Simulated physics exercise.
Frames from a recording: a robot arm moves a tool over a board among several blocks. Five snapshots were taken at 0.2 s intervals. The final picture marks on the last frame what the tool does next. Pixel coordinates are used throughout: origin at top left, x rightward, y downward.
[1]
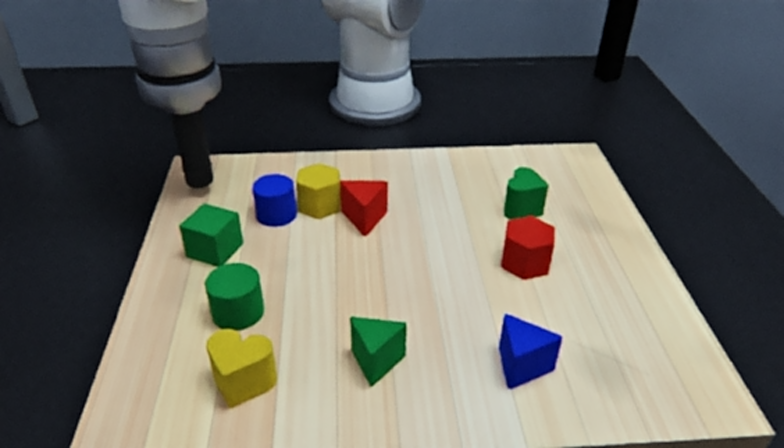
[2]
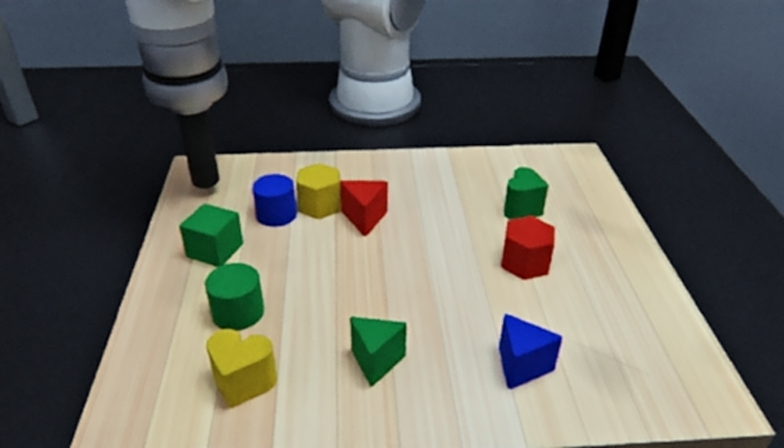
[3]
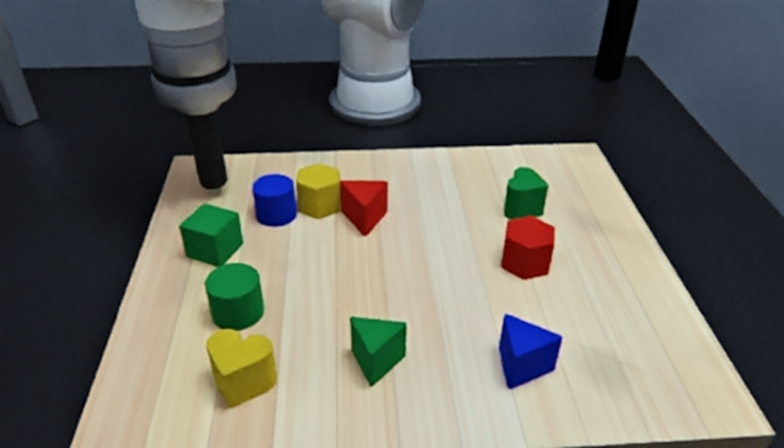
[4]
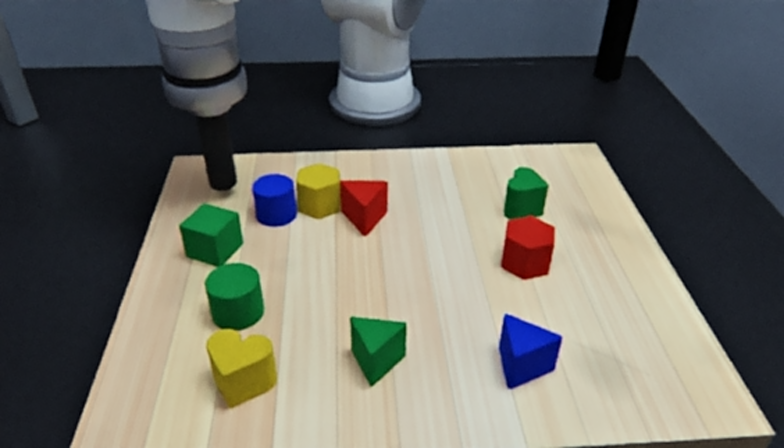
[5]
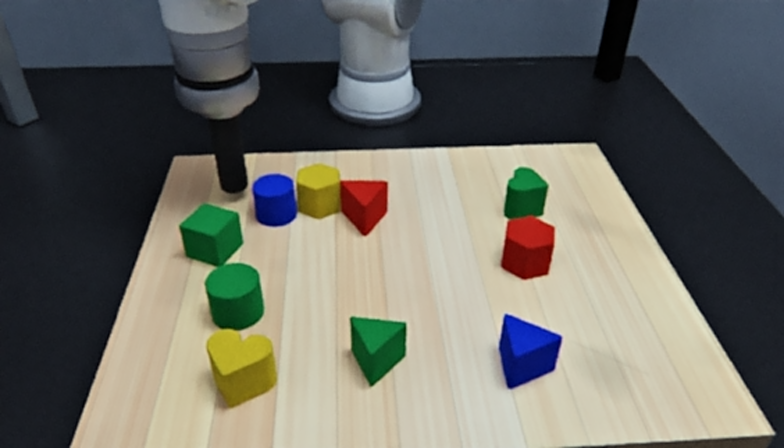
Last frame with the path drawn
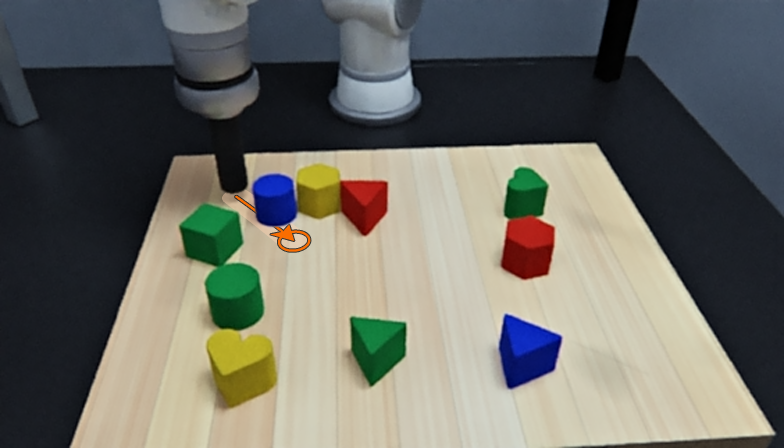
Robot arm moving its dark tool slightly rightward along the board's back left edge, near a blue cylinder, while coloured blocks stay still.
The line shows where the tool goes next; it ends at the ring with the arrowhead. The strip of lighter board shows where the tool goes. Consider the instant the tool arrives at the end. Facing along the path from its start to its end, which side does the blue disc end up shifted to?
The blue disc goes left.
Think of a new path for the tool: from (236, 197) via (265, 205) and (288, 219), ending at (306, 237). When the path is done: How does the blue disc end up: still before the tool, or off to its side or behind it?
It rides in front to the end.
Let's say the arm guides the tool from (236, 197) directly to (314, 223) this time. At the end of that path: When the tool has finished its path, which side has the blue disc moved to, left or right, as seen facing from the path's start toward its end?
The blue disc is shifted sideways to the right, facing along the path from start to end.
Drawn move, in a line from (236, 197) to (294, 241).
The first path, step by step. One third of the way, tool at (254, 200); blue disc at (281, 188); yellow hexagonal block at (321, 175).
Two thirds of the way, tool at (273, 215); blue disc at (305, 199); yellow hexagonal block at (325, 175), turned 25° anticlockwise; red three-sided block at (368, 187), turned 15° clockwise.
At the end, tool at (293, 231); green square block still; blue disc at (328, 206); yellow hexagonal block at (325, 175), turned 25° anticlockwise; red three-sided block at (368, 187), turned 15° clockwise.
